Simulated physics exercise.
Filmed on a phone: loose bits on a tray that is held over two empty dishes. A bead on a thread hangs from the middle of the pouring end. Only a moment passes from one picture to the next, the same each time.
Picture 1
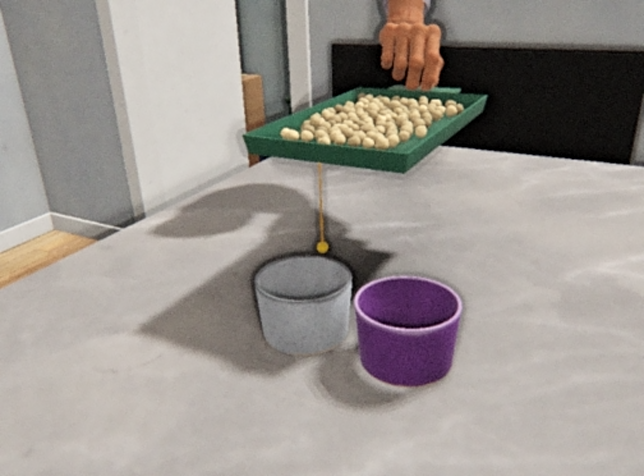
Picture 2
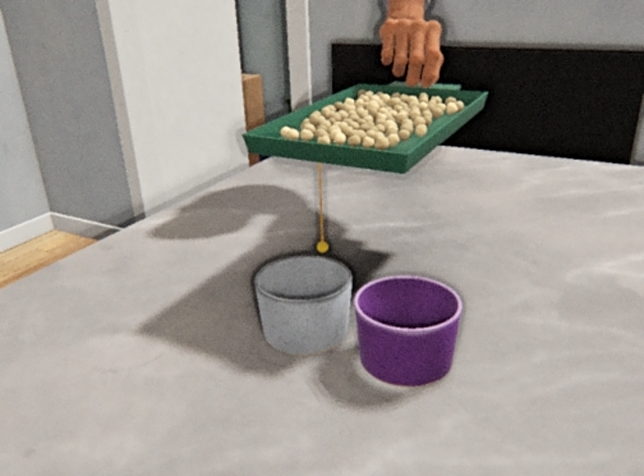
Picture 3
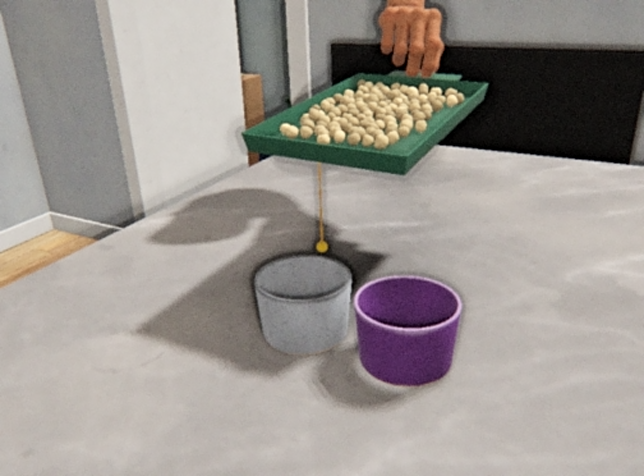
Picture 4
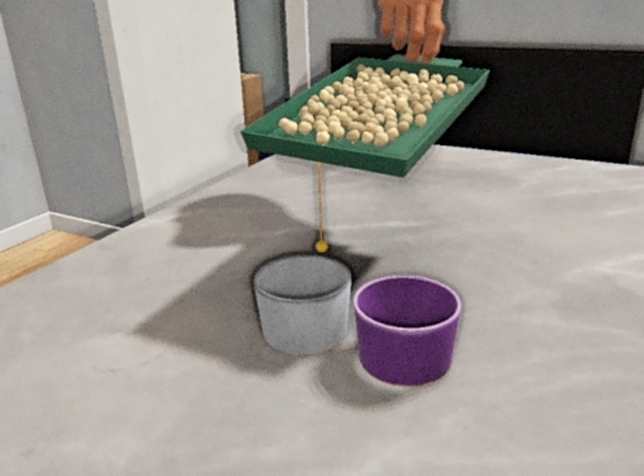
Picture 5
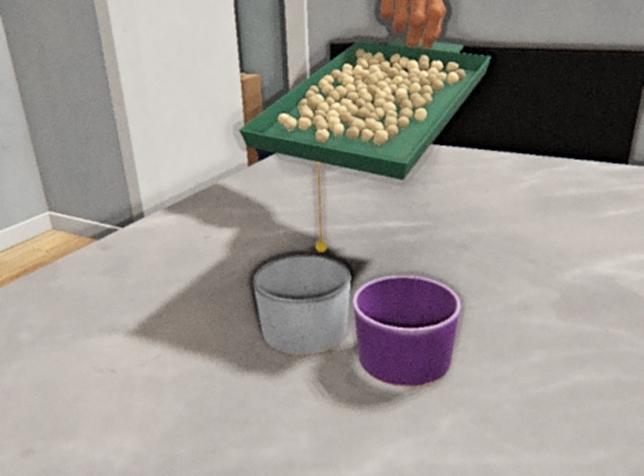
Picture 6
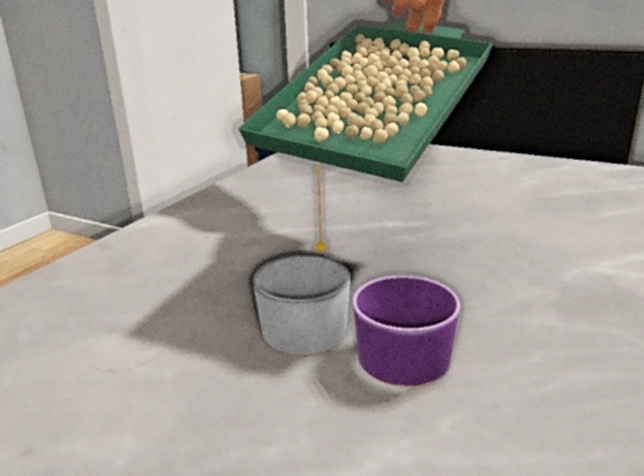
A green tray of macadamia nuts stayed level at first above a grey dish and a purple one, then a hand at its far end gradually raised that end, slanting it toward the front right corner.
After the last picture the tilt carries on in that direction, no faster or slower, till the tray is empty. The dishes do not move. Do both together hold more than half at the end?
The two hold over half of the load.
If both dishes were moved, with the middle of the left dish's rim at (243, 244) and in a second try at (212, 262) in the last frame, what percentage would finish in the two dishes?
First some 0, then 20 per cent.
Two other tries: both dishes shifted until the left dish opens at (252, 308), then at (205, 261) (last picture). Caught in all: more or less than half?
First under half, then not half.
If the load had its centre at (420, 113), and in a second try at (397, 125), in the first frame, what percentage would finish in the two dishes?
The first gives 70 %, the second 80 %.
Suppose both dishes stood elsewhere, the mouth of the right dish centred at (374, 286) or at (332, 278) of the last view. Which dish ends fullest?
The first try: The right one. The second: The dish on the right.
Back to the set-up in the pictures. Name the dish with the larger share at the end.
That is the right one.
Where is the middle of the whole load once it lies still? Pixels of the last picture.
Roughly at (387, 347).
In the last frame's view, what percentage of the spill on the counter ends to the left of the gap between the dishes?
Near 60 %.
Soon, tray tipped steeply; nearly all on the tray; a stray few in the right dish; a stray few in the air.
A while on, tray tipped right over; nearly all on the tray; a stray few in the right dish; a stray few in the left dish; a stray few outside both; a stray few in the air.
Towards the end, tray tipped past a quarter turn; about half in the right dish; a small part in the left dish; about a quarter outside both; a stray few in the air.
Finally, tray tipped past a quarter turn; about half in the right dish; a small part in the left dish; about a quarter outside both; a stray few in the air.
